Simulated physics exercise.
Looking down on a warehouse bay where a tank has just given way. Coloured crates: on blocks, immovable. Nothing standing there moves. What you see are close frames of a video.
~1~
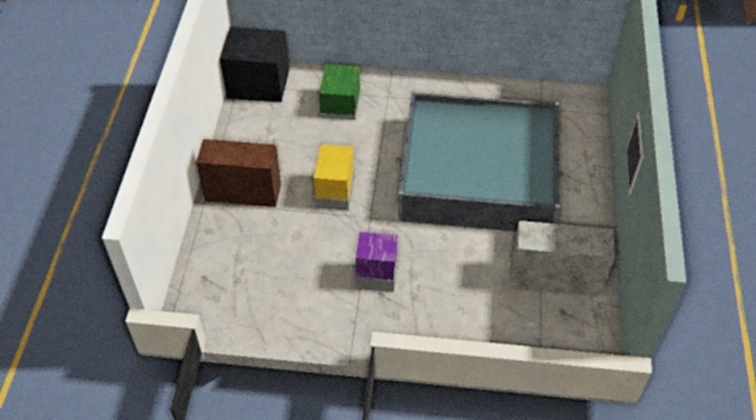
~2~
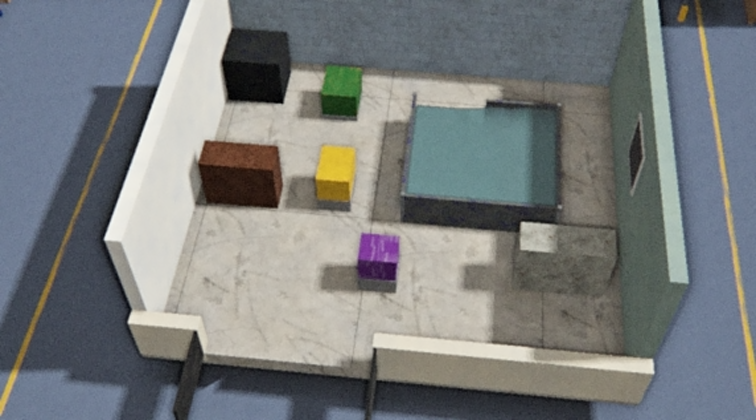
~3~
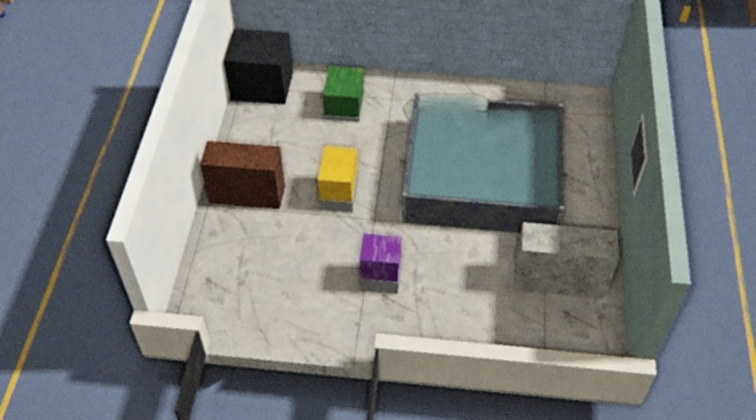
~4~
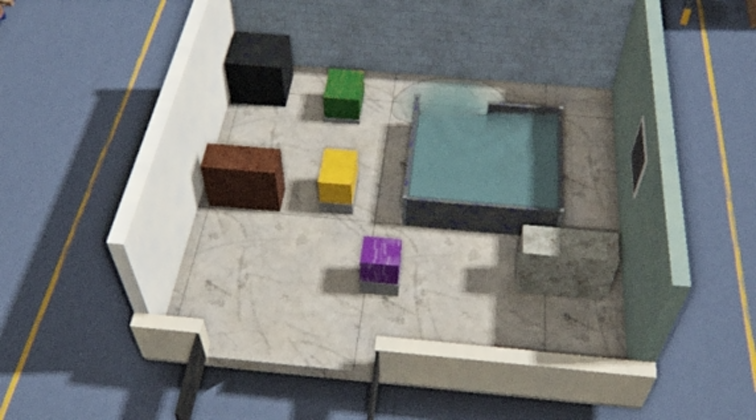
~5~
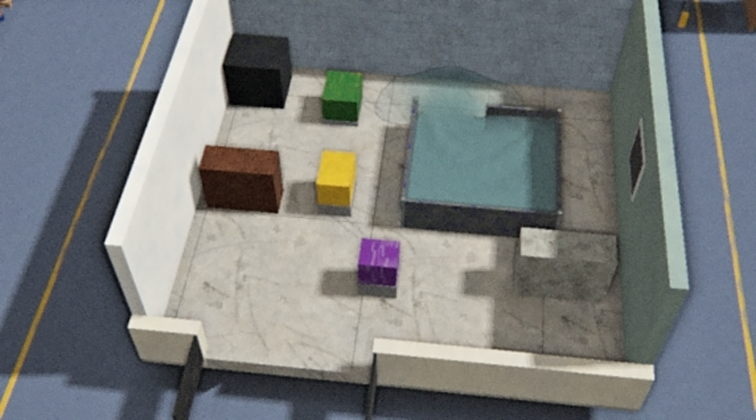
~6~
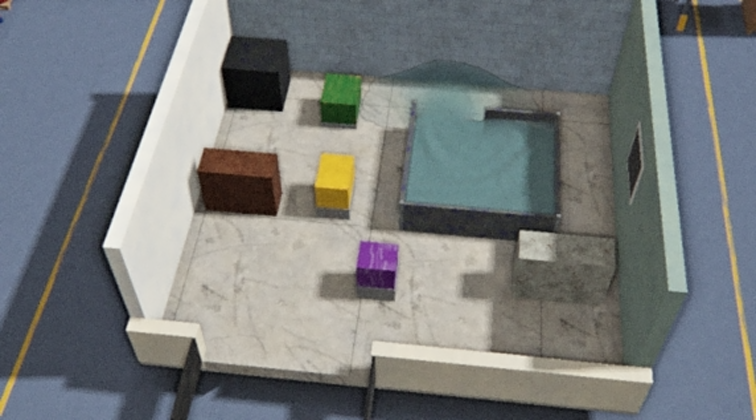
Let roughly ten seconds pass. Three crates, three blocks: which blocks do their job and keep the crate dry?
The purple crate keeps dry; the yellow crate keeps dry; the green crate gets wet.
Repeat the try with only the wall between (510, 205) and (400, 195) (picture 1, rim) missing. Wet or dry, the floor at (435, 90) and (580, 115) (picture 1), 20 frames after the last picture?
Waterless, waterless.
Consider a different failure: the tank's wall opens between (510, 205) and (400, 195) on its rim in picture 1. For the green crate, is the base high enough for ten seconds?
After ten seconds, the green crate is still clear.
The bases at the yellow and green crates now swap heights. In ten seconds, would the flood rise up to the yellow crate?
My guess is that the yellow one is inundated.
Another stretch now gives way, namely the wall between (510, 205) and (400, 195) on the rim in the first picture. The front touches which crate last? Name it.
My pick is the green crate.
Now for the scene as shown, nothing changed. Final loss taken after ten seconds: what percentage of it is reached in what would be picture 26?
Working it through, I arrive at 0 per cent.
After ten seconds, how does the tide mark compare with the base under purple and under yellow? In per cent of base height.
Taking them in the order asked, 40 percent and 60 percent.
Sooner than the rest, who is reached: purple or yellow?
Note: The yellow-painted one is first.
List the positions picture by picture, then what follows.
The first frame shows the tank at (481, 150) is whole and still.
In the second frame, water pours out on the tank's far side and has run to a hidden place.
In the third frame, water pours out on the tank's far side and has run to a hidden place.
In the fourth frame, the front is at (479, 83), out from the gap on the tank's far side.
In the fifth frame, the front is at (508, 86), out from the gap on the tank's far side.
In the sixth frame, water pours out on the tank's far side and has run to (378, 79).
A moment on, water covers 15 % of the floor; the purple crate not reached, the yellow crate not reached, the green crate water round its plinth.
Next, water covers 25 % of the floor; the purple crate not reached, the yellow crate not reached, the green crate water round its plinth.
Then, water covers 50 % of the floor; the purple crate not reached, the yellow crate water round its plinth, the green crate water round its plinth.
Later, water covers 80 % of the floor; the purple crate water round its plinth, the yellow crate water round its plinth, the green crate water round its plinth.
In the end, water covers 100 % of the floor; the purple crate stayed above the water, the yellow crate stayed above the water, the green crate was topped.
